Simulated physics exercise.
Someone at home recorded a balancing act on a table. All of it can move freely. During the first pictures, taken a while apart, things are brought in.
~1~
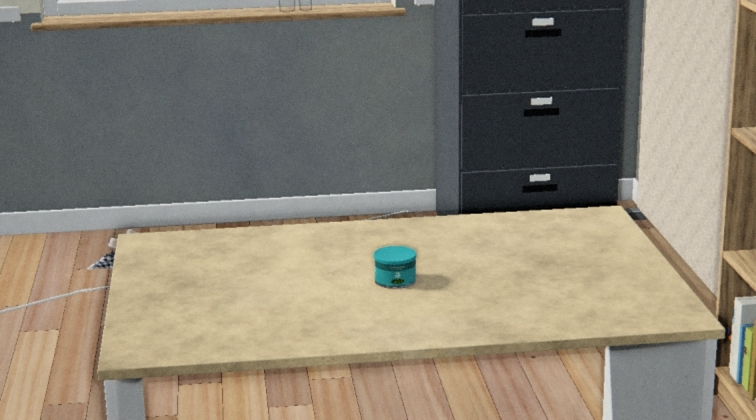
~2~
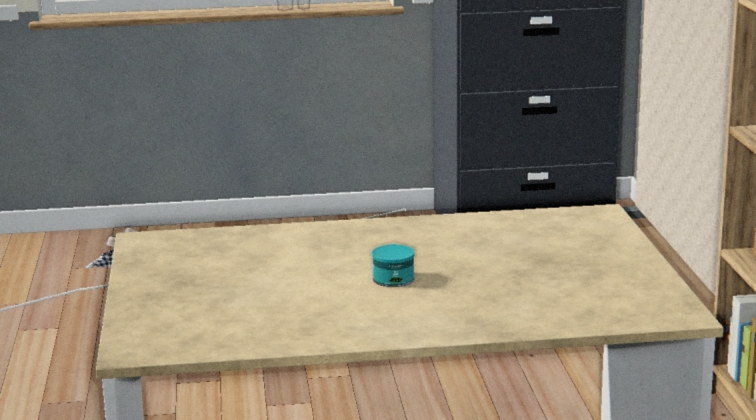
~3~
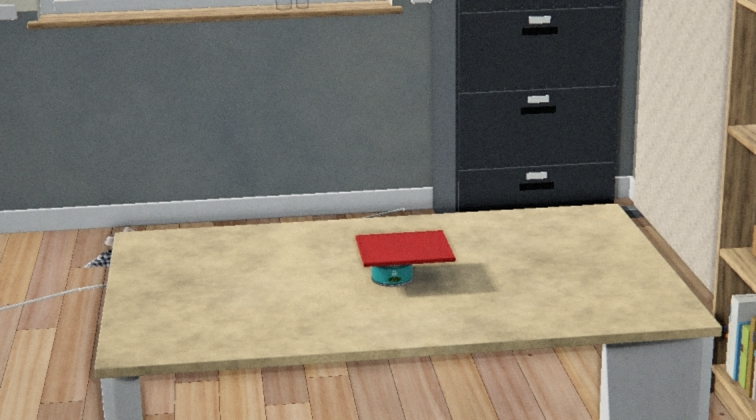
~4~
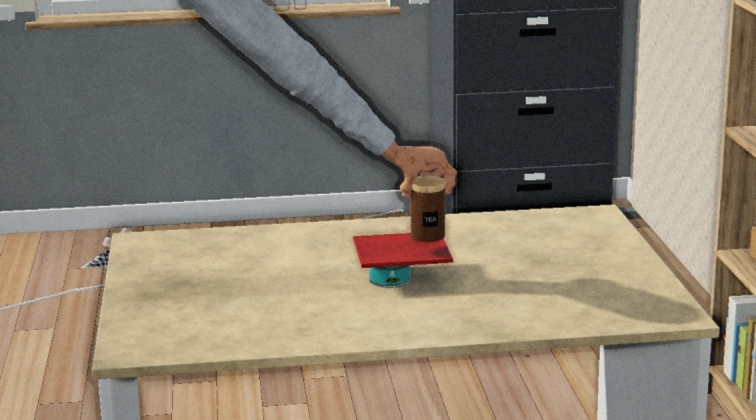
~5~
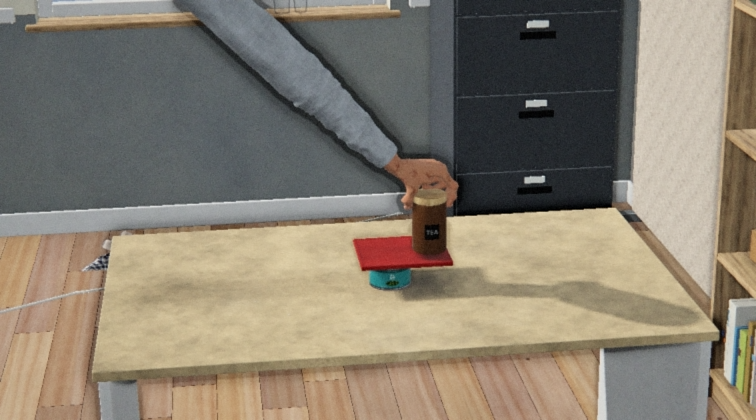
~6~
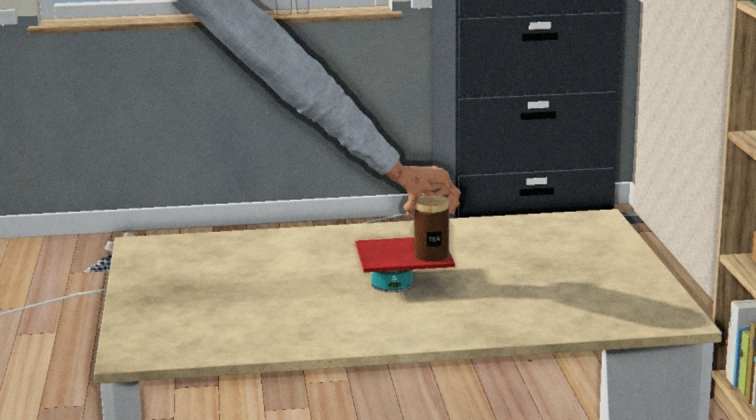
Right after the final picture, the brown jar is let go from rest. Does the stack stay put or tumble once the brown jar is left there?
It tumbles.
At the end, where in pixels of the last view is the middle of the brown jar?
The object ends up somewhere around (500, 271).
Then, 0.40 s after the last picture, brown jar now fallen; red lid tipped 51° from how it was.
Then, 0.50 s after the last picture, red lid tipped 36° from how it was.
At rest, fallen, brown jar; moved from the start, red lid; turquoise tub in place. Seen from the same camera at the end, brown jar near (500, 271). The stack gives way.
